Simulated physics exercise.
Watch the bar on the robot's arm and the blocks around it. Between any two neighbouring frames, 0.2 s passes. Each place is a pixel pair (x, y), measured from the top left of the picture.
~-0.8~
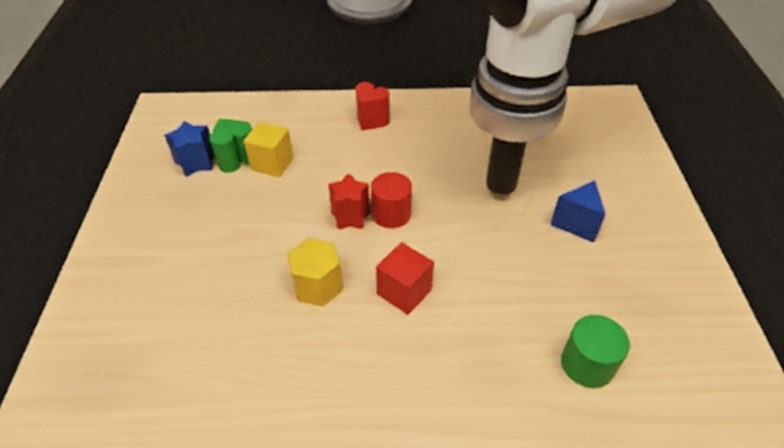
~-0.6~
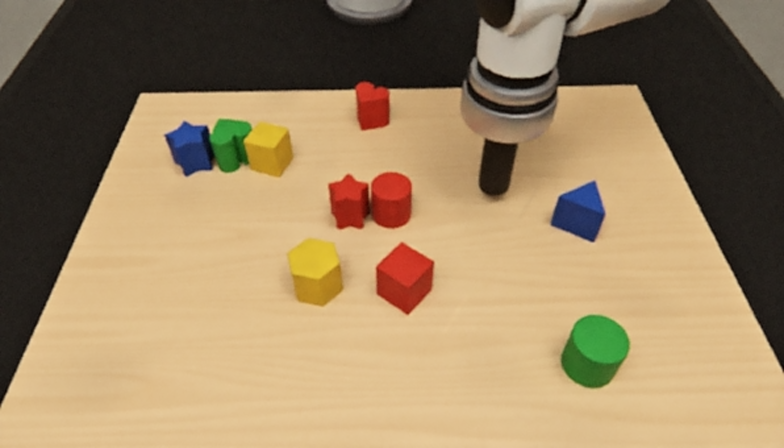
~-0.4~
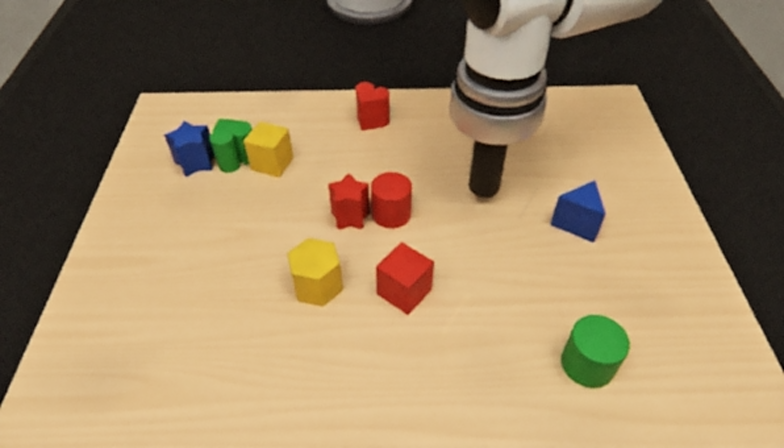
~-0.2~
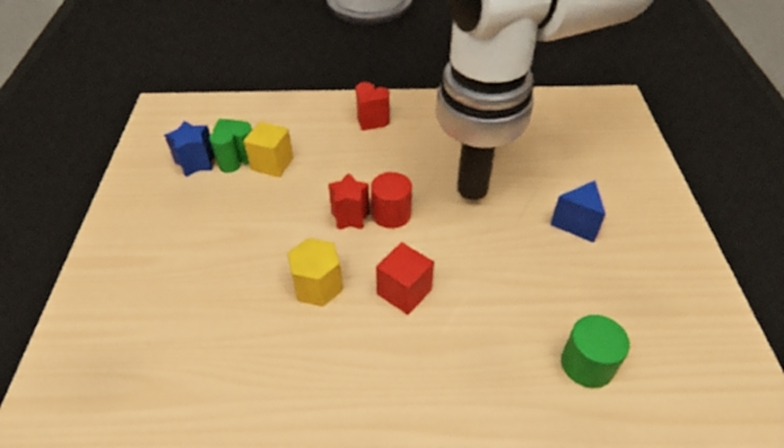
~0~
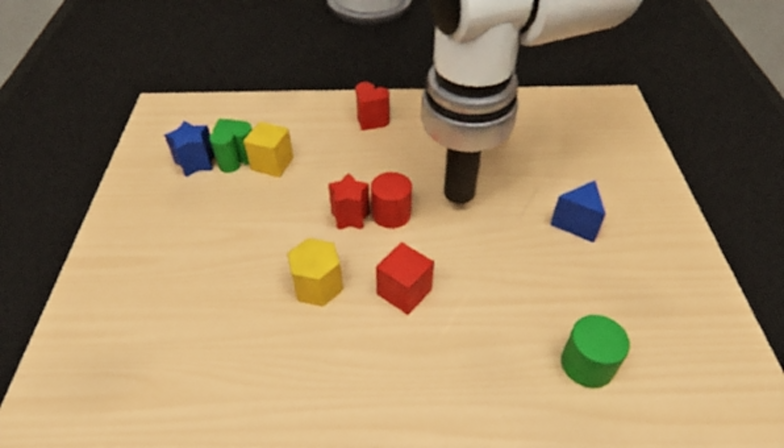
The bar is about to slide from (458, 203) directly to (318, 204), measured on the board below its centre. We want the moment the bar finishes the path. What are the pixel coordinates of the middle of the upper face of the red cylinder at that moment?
It ends at (343, 201).
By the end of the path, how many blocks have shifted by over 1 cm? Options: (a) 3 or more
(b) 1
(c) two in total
c: Two in total.
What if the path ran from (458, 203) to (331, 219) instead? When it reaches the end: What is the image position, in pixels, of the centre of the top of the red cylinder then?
It should be at about (289, 193).
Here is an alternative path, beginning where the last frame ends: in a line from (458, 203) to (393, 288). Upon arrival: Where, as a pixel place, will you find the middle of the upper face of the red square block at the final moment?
The top centre is at (393, 294).
On the path given first. One third of the way, bar (411, 193); red star (338, 190); red cylinder (380, 187).
Two thirds of the way, bar (364, 193); red star (308, 201), turned 50° clockwise; red cylinder (346, 198).
At the end, bar (316, 193); yellow square block not moved; red star (306, 202), turned 50° clockwise; red cylinder (343, 201).
